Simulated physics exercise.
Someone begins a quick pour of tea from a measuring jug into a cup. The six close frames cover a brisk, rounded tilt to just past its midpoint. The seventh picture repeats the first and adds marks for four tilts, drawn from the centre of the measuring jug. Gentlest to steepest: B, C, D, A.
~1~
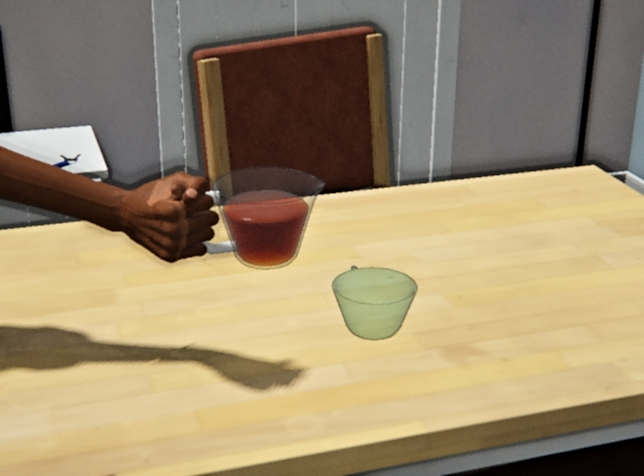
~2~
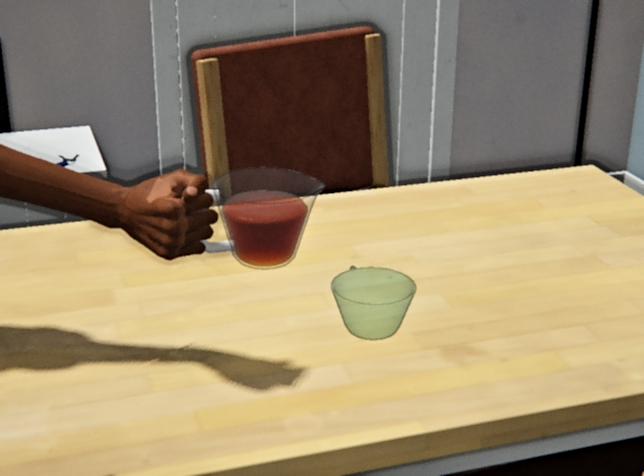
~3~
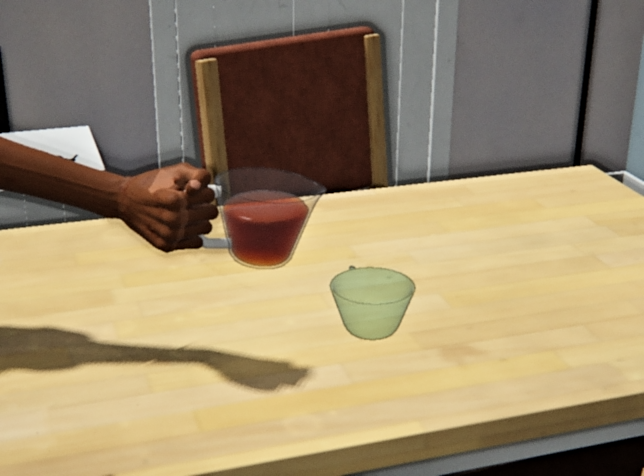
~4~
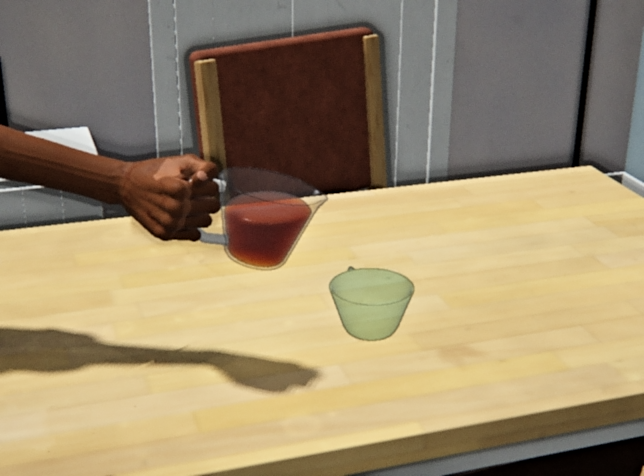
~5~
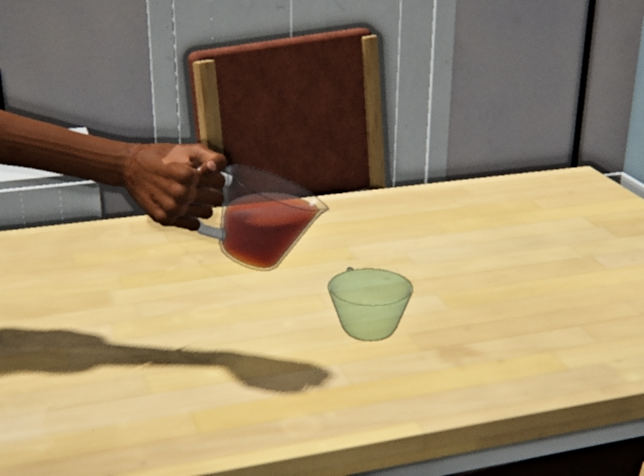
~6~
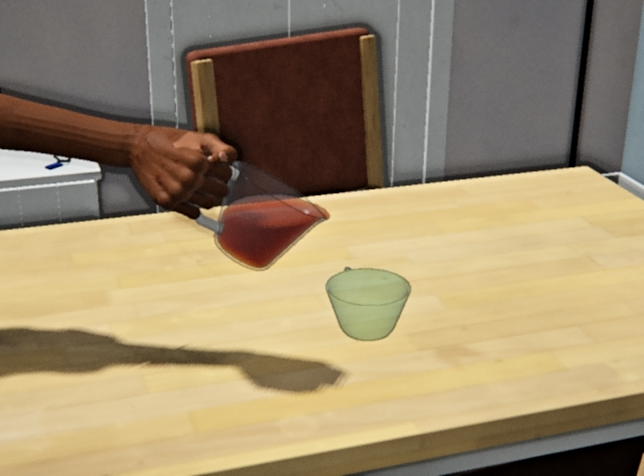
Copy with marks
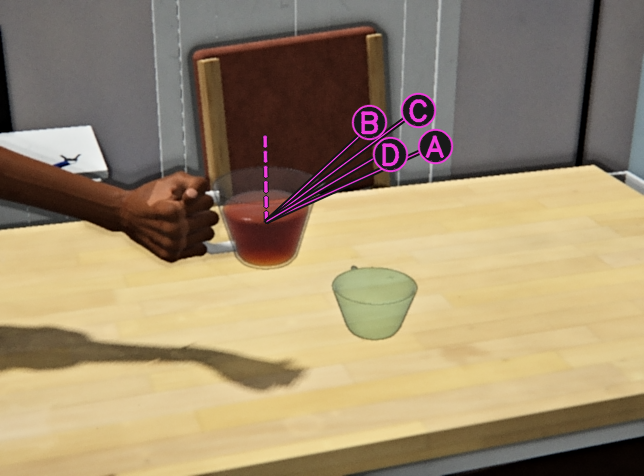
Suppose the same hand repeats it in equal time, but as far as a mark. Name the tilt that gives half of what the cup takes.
Mark B.
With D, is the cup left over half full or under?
Over half.
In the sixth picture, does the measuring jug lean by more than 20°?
Yes, it does.
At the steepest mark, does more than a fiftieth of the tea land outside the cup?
Yes, it does.
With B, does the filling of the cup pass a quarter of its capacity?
Yes.
On the marked copy, A at (419, 152); B at (358, 136); C at (404, 119); D at (372, 158).
With A, the cup ends with about 65 % of what it can hold; 31 % of the tea is spilt.
With B, the cup ends with about 51 % of what it can hold; 4 % of the tea is spilt.
With C, the cup ends with about 66 % of what it can hold; 6 % of the tea is spilt.
With D, the cup ends with about 70 % of what it can hold; 16 % of the tea is spilt.
